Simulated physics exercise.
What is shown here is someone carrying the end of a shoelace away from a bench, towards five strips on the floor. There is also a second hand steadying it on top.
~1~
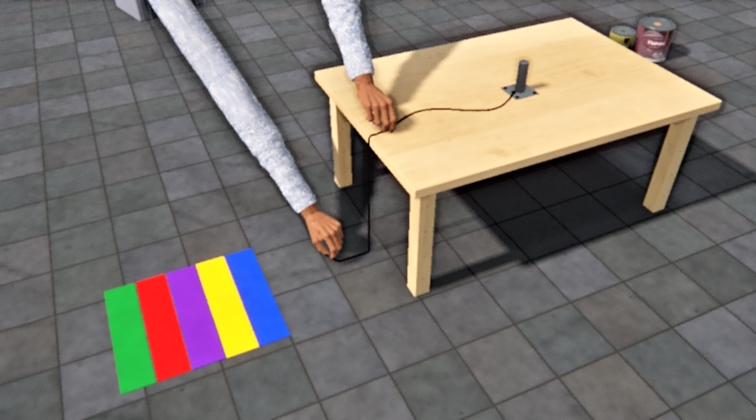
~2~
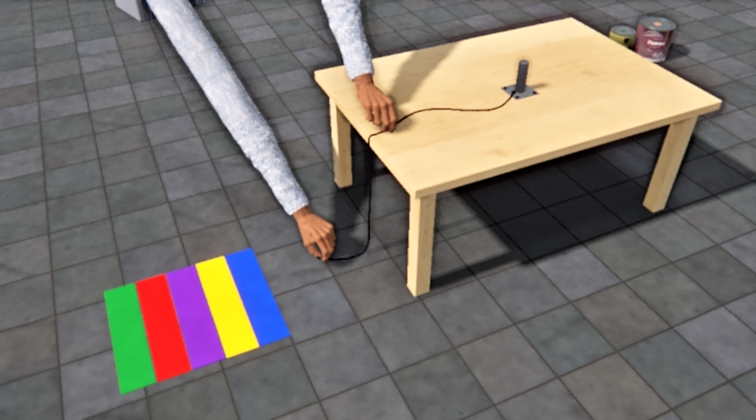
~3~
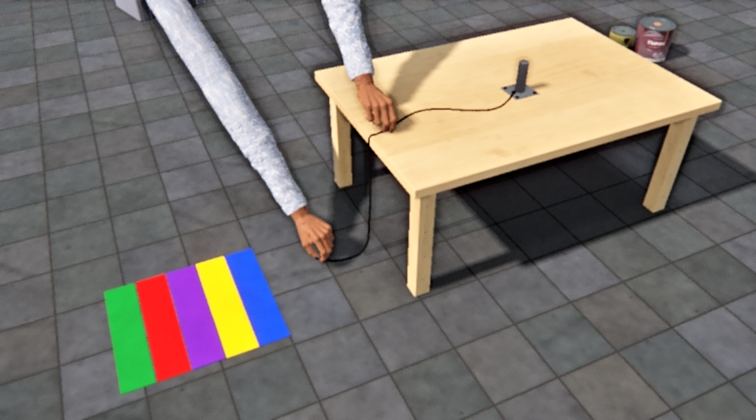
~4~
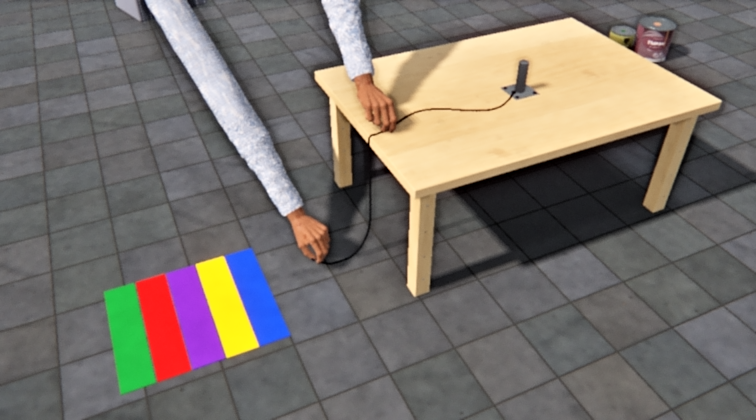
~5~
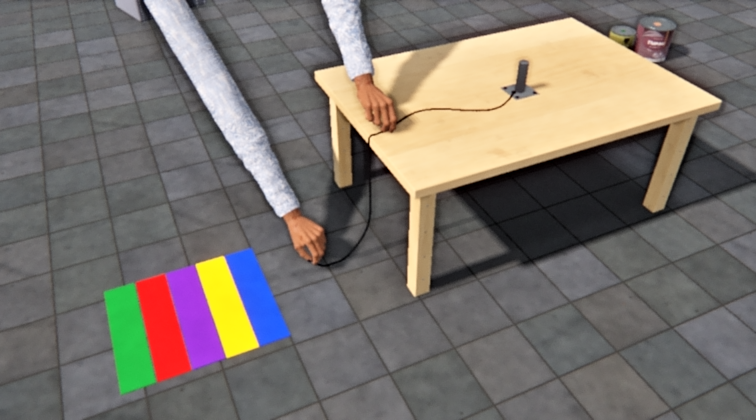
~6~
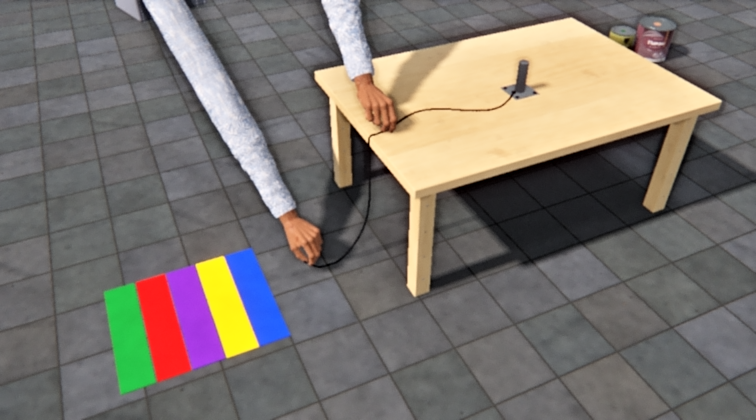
On a gray tiled floor beside a wooden table, one hand held a dark lace at the table's edge while the other moved its end slightly left, toward five colored strips.
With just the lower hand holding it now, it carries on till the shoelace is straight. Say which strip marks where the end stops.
The yellow strip marks it.
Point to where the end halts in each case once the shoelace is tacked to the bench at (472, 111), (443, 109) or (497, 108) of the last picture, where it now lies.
About (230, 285), (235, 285) and (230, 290).
Early on, end near (280, 271); short of the strips.
Midway, end near (243, 283); over blue.
At the end of the slack, end near (220, 290); over yellow. It halts on the yellow strip.
